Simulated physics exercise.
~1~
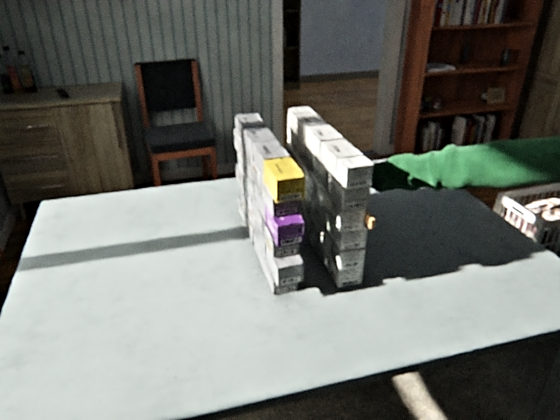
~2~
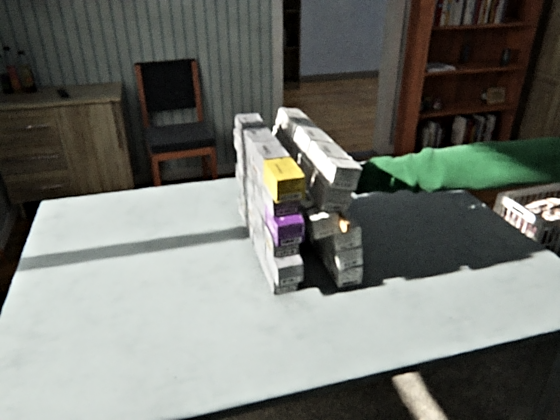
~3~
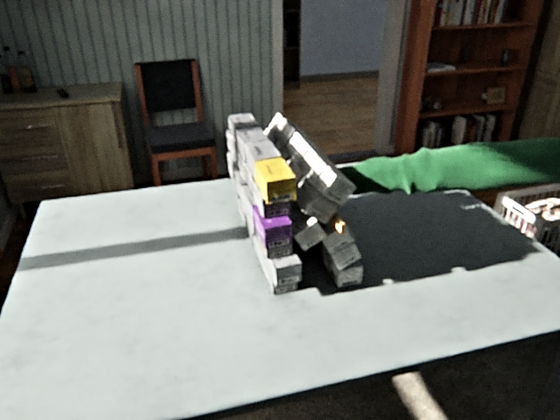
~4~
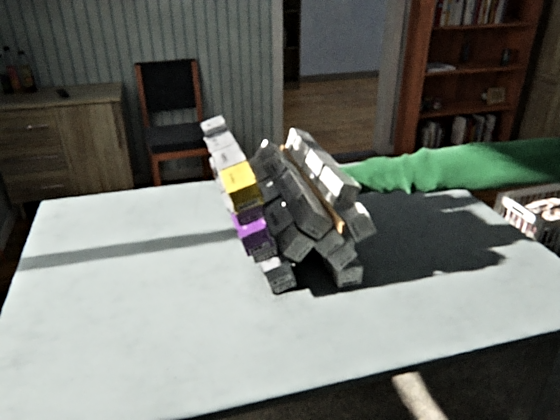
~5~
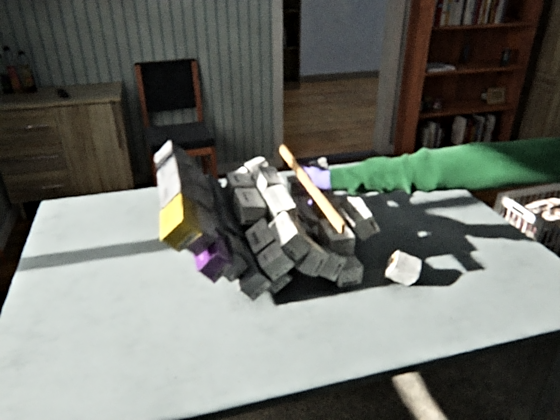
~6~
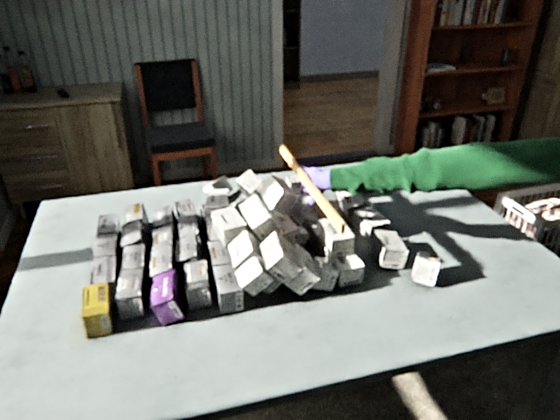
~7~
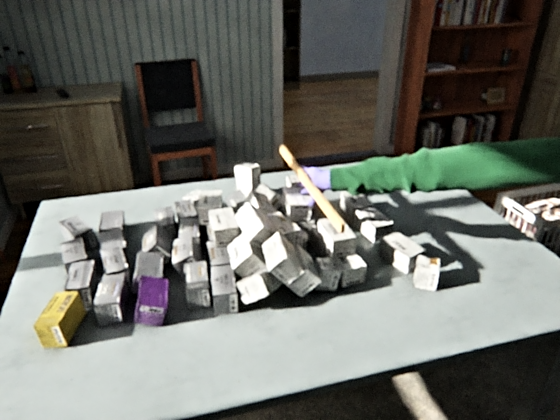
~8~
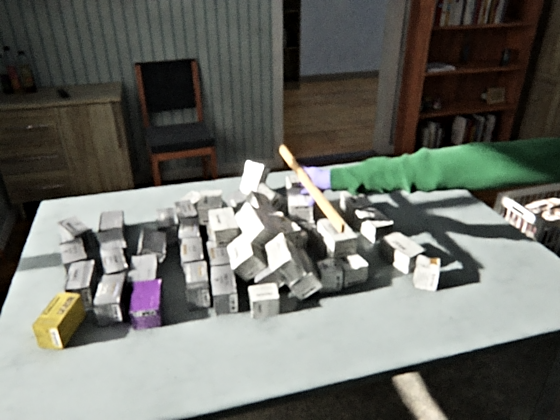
On a pale tabletop, a green-sleeved arm pushing a wooden batten leftward, toppling two walls of small boxes into a scattered heap.
